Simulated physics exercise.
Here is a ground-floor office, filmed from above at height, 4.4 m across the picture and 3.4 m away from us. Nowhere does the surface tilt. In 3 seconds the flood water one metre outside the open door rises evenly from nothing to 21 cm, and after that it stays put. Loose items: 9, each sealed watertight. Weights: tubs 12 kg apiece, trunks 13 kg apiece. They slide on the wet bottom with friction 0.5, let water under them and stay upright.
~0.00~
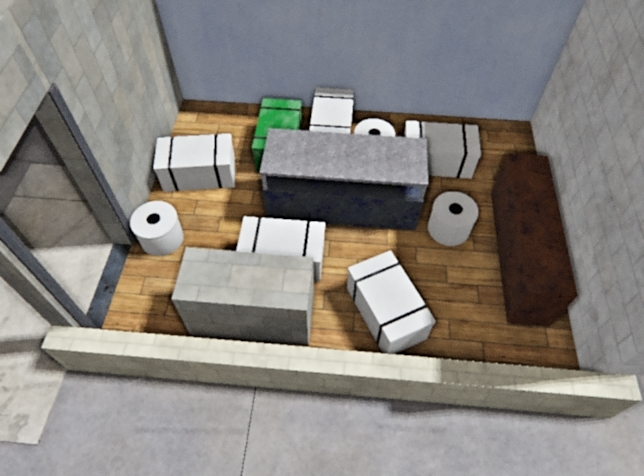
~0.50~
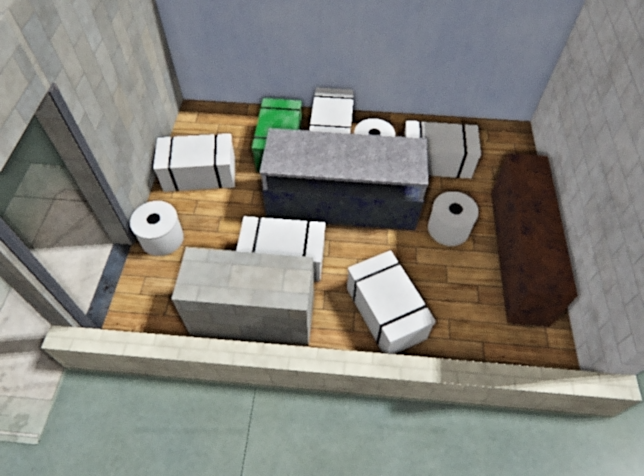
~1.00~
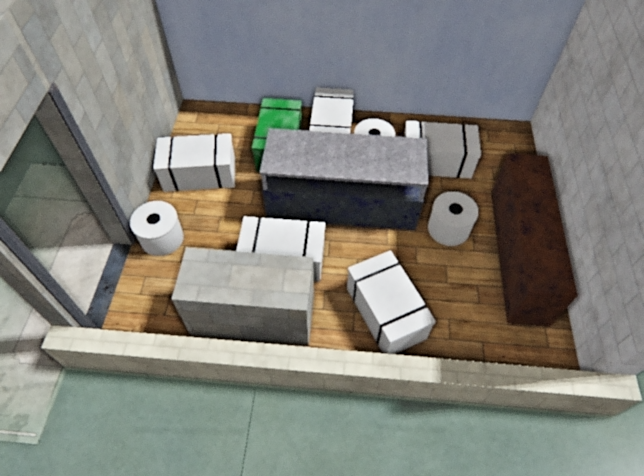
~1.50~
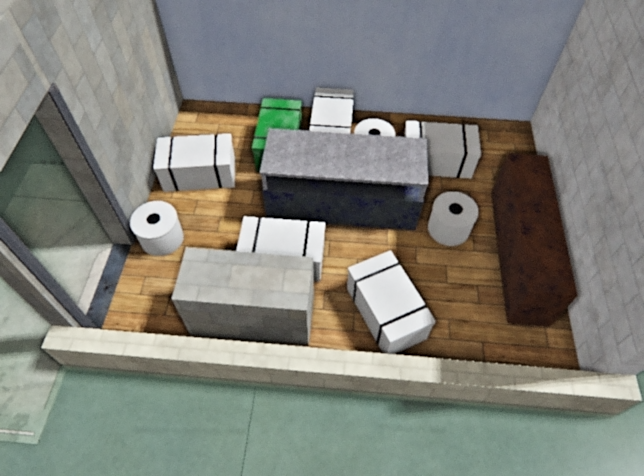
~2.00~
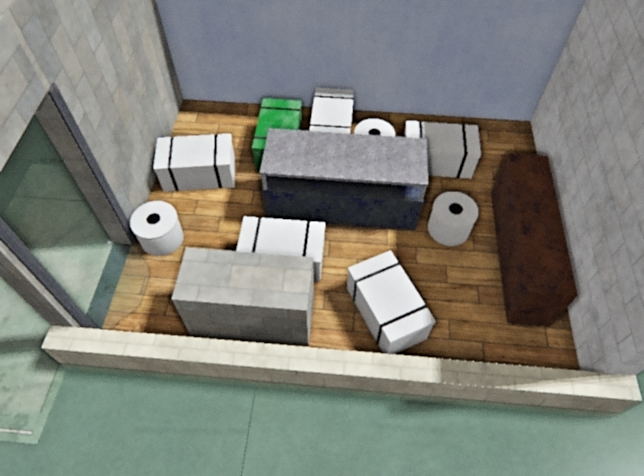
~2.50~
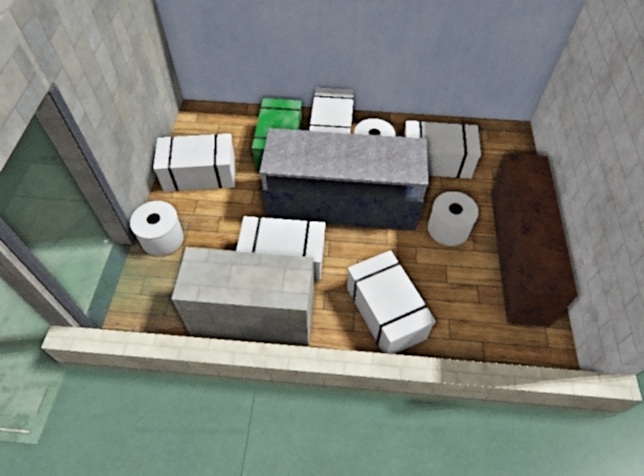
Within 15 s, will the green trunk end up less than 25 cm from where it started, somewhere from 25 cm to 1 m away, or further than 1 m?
From 25 cm to 1 m.
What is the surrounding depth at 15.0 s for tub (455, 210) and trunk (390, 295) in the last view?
Around 12 cm and 14 cm.
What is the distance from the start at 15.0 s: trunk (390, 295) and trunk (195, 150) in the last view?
They've ended up 140 cm and 30 cm away, in that order.
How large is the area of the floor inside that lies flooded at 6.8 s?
Wet area: Approx. 10.0 m2.
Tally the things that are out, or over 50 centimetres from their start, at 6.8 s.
Count then: 2.
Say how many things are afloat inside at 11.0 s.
Just then, the number is 9.
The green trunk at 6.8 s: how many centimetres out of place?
30 cm or so by then.
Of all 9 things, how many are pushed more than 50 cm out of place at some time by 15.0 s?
By my count, 7.
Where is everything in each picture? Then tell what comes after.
In the first frame, the green trunk at (277, 123), on the bottom; 0.0 m2 under water; 0 of 9 have shifted.
In the second frame, the green trunk at (277, 123), on the bottom; water covers 0.0 m2; 0 of 9 have shifted.
In the third frame, the green trunk at (277, 123), on the bottom; water covers 0.0 m2; 0 of 9 have shifted.
In the fourth frame, the green trunk at (277, 123) rests on the ground; 0.0 m2 under water; 0 of 9 have shifted.
In the fifth frame, the green trunk at (277, 123) rests on the ground; water covers 0.2 m2; 0 of 9 have shifted.
In the sixth frame, the green trunk at (277, 123) rests on the ground; 0.7 m2 under water; 0 of 9 have shifted.
After 3.5 s the green trunk is near (277, 123), 0.0 m from its start, aground; 0 afloat.
After 6.8 s the green trunk is near (285, 105), 0.3 m from its start, aground; 2 afloat.
After 11.0 s the green trunk is near (324, 106), 0.6 m from its start, afloat; 9 afloat.
After 15.0 s the green trunk is near (283, 86), 0.5 m from its start, afloat; 9 afloat.
